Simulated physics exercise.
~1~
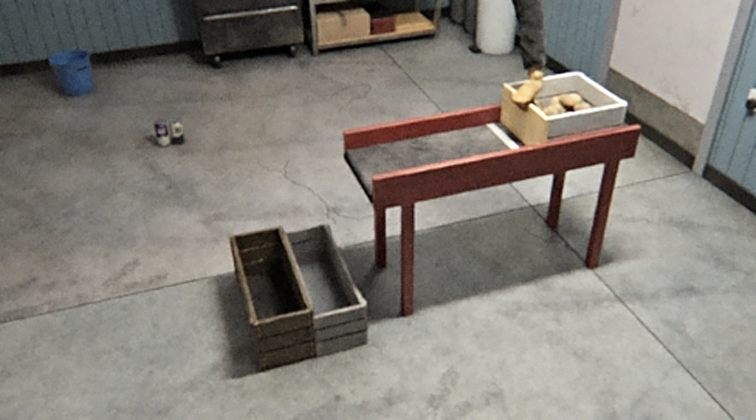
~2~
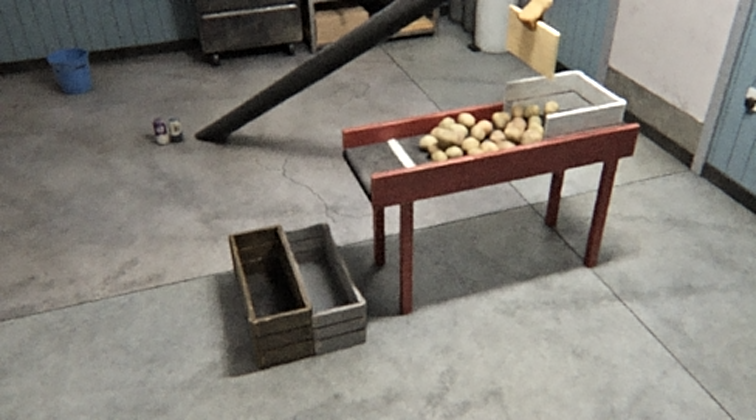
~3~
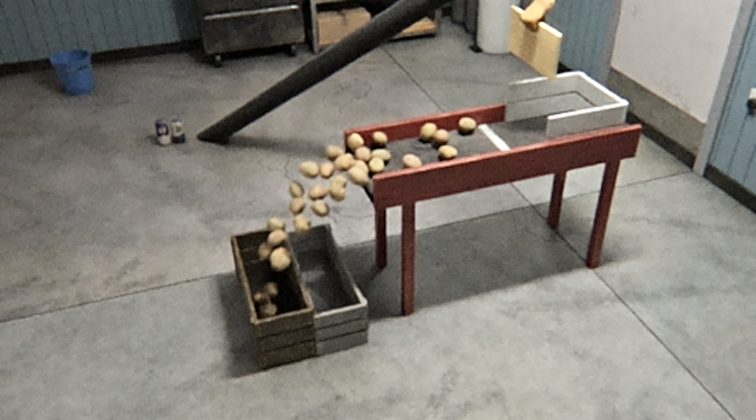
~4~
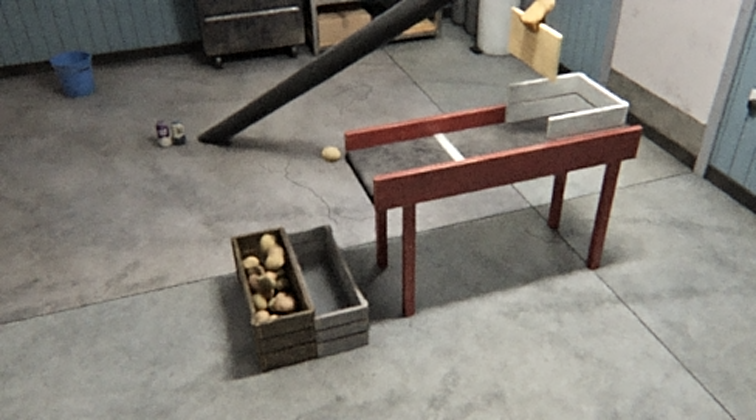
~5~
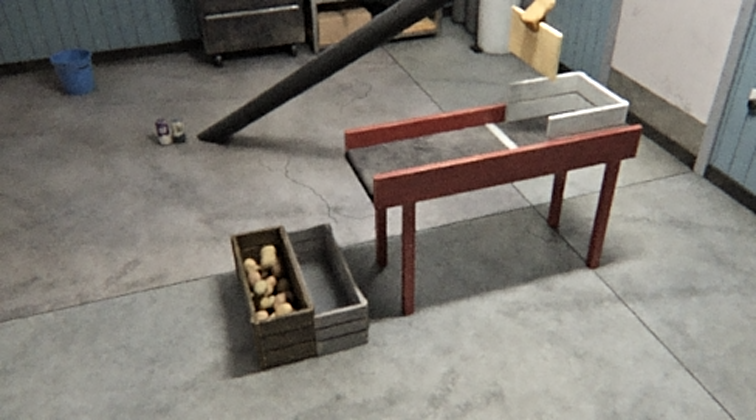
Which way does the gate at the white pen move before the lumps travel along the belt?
The gate moves up, clear of the belt, and stays raised.
In a workshop with a grey concrete floor, a gate rises from a white pen on a red-sided belt, and potato-like lumps ride left, spill off the end and drop into the farther, dark box, leaving the grey box beside it empty.
